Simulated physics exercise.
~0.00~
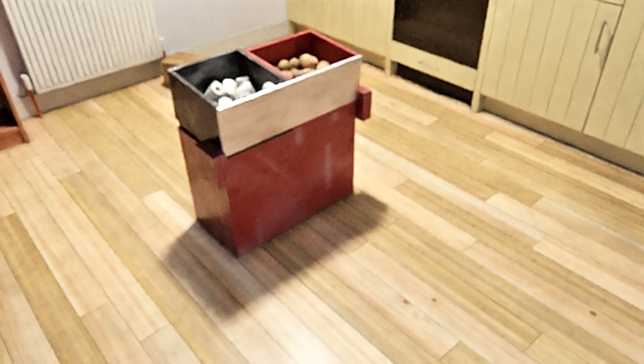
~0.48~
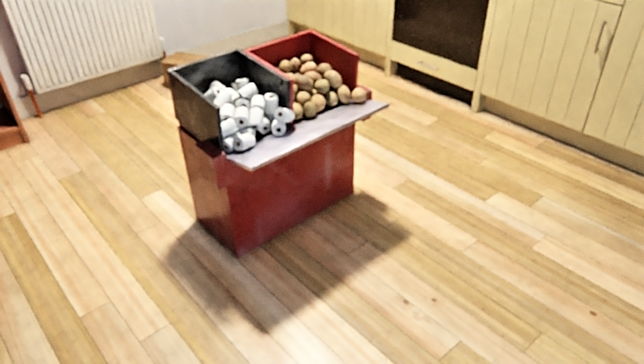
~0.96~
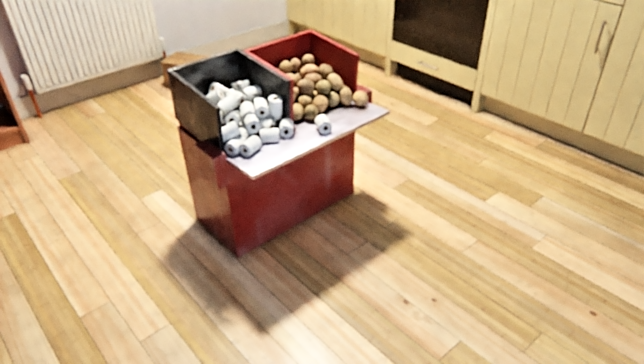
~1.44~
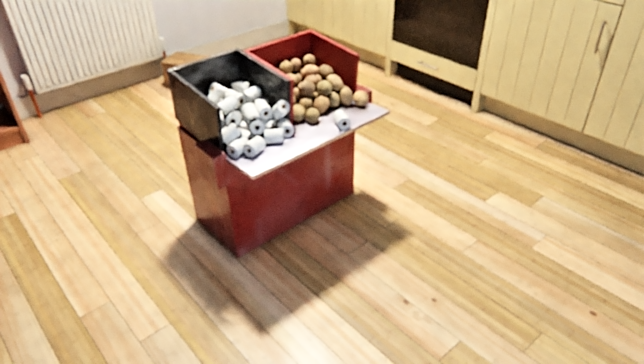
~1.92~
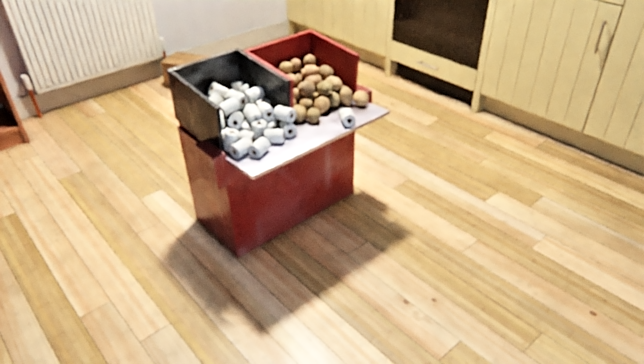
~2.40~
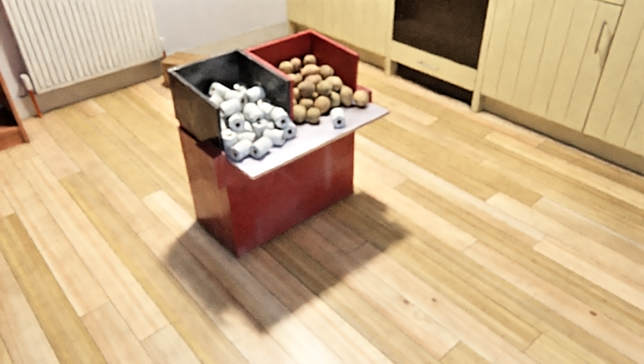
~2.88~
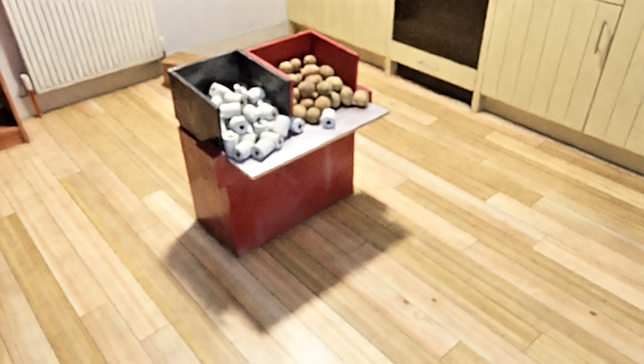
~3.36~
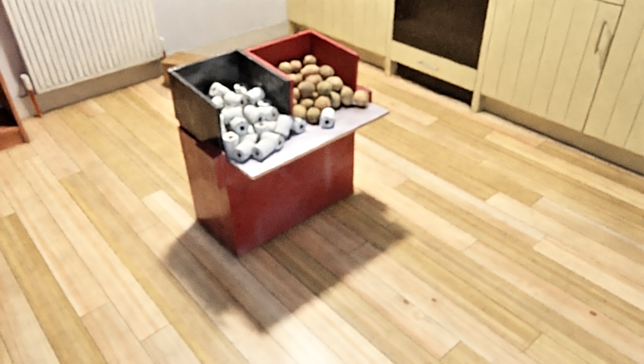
To begin with, a black bin of white paper rolls and a red bin of brown, roundish items sit side by side on a red stand on a wooden kitchen floor, their shared front flap upright. The flap then drops forward and lies out like a shelf, and the contents of both bins slump towards it. Several paper rolls spread onto the flap, and one strays to the right, in front of the brown items. It shifts about a little while the others settle. By the end, everything rests in the bins or on the lowered flap, with nothing on the floor.
